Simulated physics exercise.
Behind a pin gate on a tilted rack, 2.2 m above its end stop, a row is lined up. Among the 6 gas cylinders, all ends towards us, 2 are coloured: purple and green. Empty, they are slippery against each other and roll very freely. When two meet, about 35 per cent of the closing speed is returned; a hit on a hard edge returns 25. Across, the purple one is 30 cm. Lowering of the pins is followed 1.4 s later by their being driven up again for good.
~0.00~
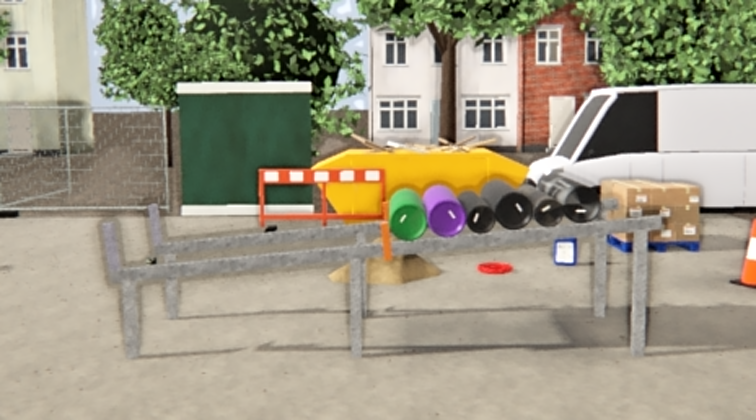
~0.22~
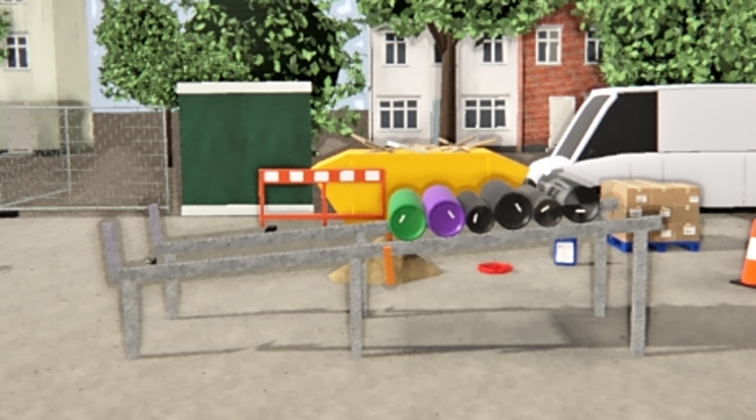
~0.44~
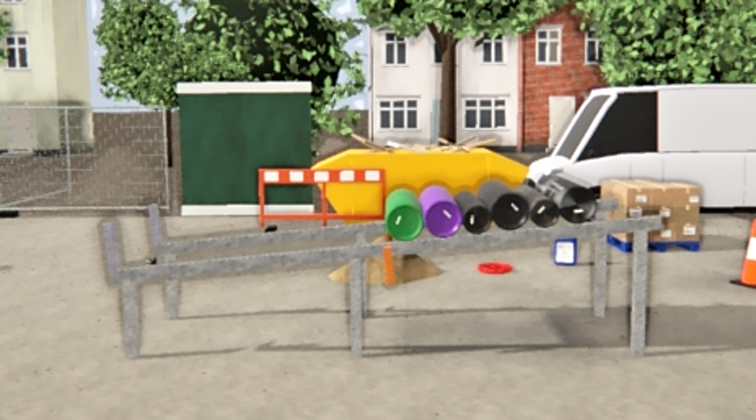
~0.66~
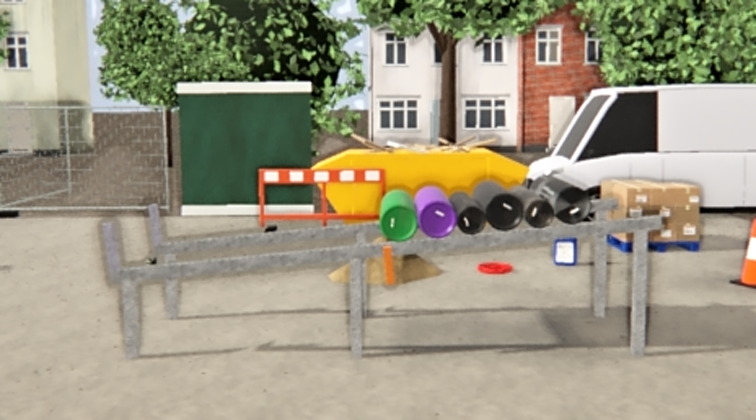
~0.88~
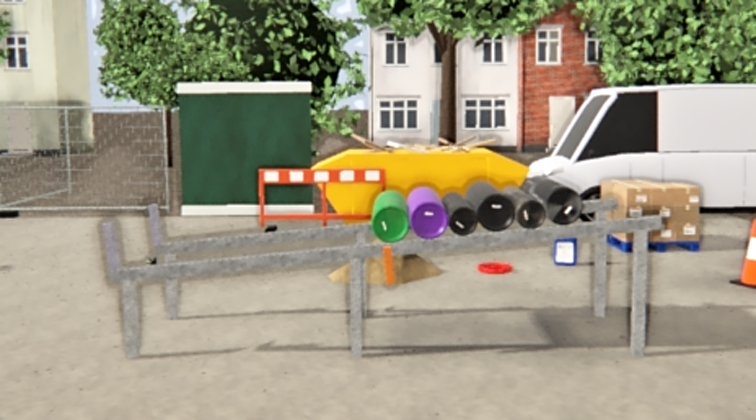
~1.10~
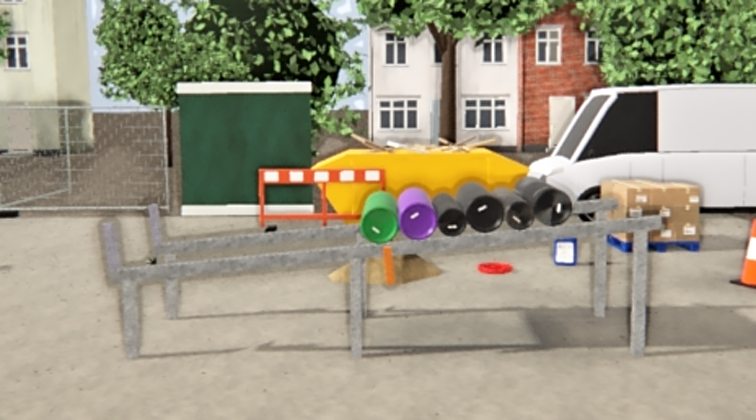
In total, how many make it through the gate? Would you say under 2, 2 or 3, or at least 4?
2 or 3.
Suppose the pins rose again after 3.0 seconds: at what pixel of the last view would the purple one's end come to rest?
I'd put it somewhere near (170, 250).
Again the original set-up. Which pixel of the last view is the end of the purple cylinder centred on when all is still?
Near pixel (171, 246).
Then, 1.3 s in, purple is on the rails, 15 cm above the pins, rolling left; green is on the rails, 15 cm below the pins, rolling left; 1 below the pins.
Then, 1.6 s in, purple is in the air, 5 cm above the pins, rolling left; green is on the rails, 30 cm below the pins, rolling left; 1 below the pins.
Then, 1.8 s in, purple is in the air, 5 cm below the pins, rolling left; green is on the rails, 45 cm below the pins, rolling left; 2 below the pins.
In the end (4.1 s), purple is on the rails, 170 cm below the pins; green is on the rails, 200 cm below the pins; 2 below the pins.
